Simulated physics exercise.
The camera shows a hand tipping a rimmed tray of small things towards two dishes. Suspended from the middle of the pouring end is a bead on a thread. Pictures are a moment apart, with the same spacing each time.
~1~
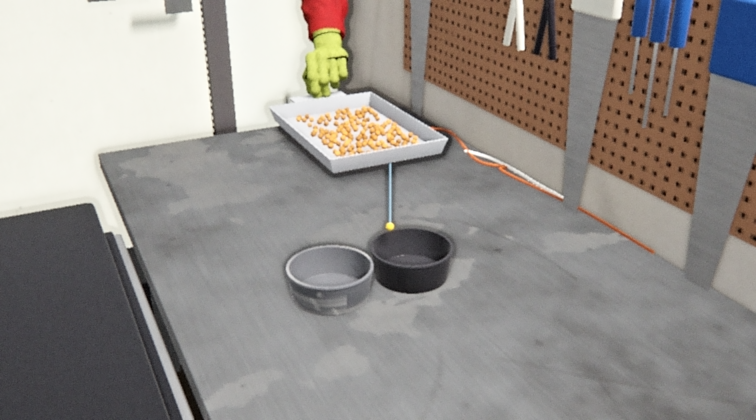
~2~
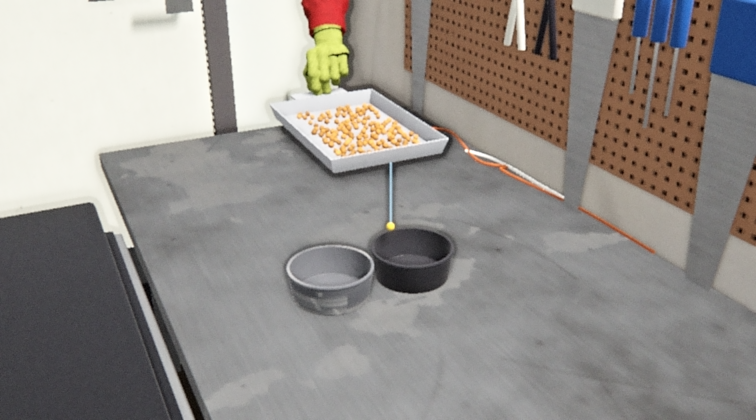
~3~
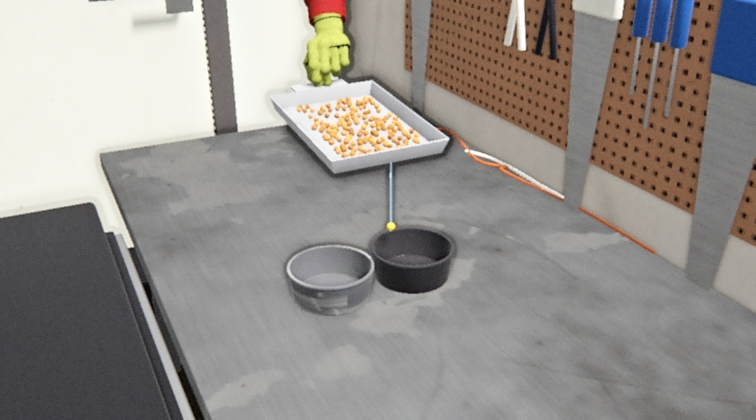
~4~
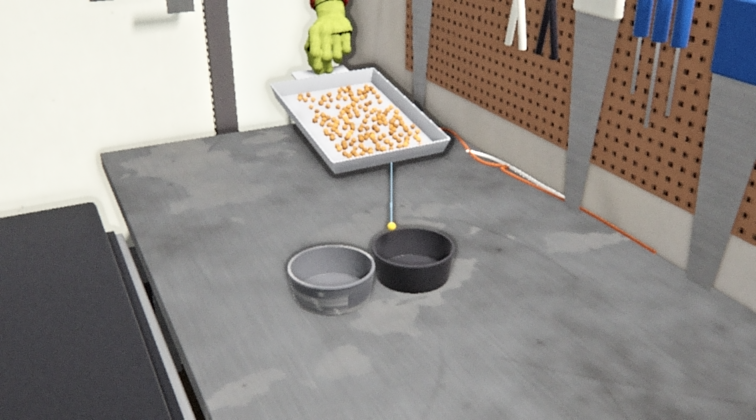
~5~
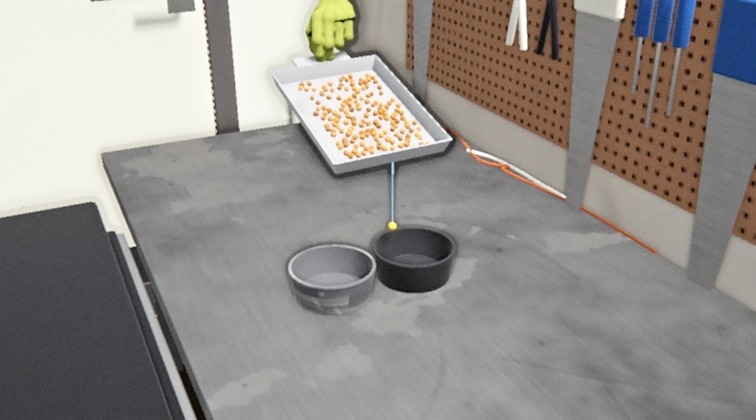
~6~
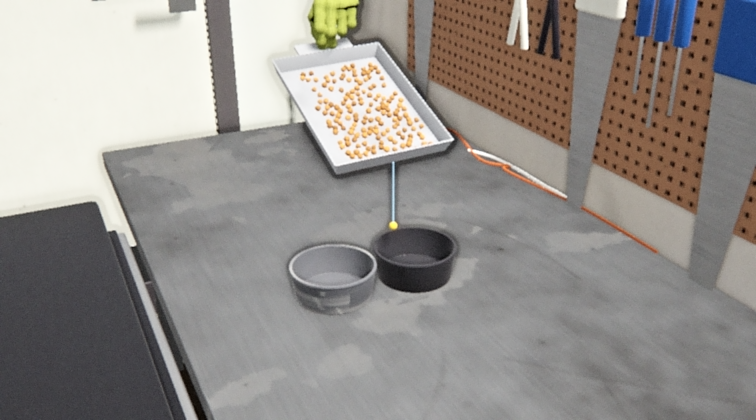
A gloved hand raising the far end of a white tray of roasted chickpeas, tilting it towards two dishes on a workbench.
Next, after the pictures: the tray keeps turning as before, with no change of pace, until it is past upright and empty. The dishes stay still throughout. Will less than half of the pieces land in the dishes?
No, most of them land there.
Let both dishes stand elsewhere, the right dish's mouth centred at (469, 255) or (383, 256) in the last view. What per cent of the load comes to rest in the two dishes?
About 60 and 80 per cent respectively.
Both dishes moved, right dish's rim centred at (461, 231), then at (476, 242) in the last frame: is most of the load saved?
The dishes end up with the greater share in the first try and the greater share in the second.
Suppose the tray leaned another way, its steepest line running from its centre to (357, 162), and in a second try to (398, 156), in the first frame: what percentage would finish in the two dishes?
I'd put it at some 90 % and then some 60 %.
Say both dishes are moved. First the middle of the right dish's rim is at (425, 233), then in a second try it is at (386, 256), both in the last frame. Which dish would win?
First try, the leftmost dish; second try, the rightmost dish.
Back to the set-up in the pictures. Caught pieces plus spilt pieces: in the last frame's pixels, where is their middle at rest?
(385, 283).
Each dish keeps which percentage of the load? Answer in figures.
The left dish holds 40 % and the right dish holds 50 %.
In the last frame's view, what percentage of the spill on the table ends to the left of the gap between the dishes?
That's about 10 per cent of the spill.
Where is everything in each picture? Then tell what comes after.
Corners of the pouring end near (333, 157) and (441, 138), level; middle of the load near (363, 133), roasted chickpeas; left dish near (347, 298); right dish near (431, 276); bead on its thread near (390, 227), in the first frame.
Corners of the pouring end near (334, 157) and (442, 138), level; middle of the load near (364, 132), in the second frame.
Corners of the pouring end near (335, 158) and (443, 138), tipped barely, lowest at the left corner; middle of the load near (364, 128), in the third frame.
Corners of the pouring end near (336, 159) and (444, 138), tipped a little, lowest at the left corner; middle of the load near (365, 122), in the fourth frame.
Corners of the pouring end near (337, 160) and (445, 138), tipped clearly, lowest at the left corner; middle of the load near (366, 116), in the fifth frame.
Corners of the pouring end near (338, 161) and (447, 138), tipped clearly, lowest at the left corner; middle of the load near (369, 111), a little on the move; left dish near (350, 297); right dish near (434, 275), in the sixth frame.
Shortly afterwards, tray tipped steeply; all but a few on the tray; only a few in the right dish; a little in the air.
Next, tray tipped past a quarter turn; a little on the tray; near a quarter in the left dish; near a quarter in the right dish; a little outside both; near a quarter in the air.
Some moments later, tray tipped past a quarter turn; near a third in the left dish; near half in the right dish; a little outside both.
In the end, tray tipped past a quarter turn; near a third in the left dish; near half in the right dish; a little outside both.
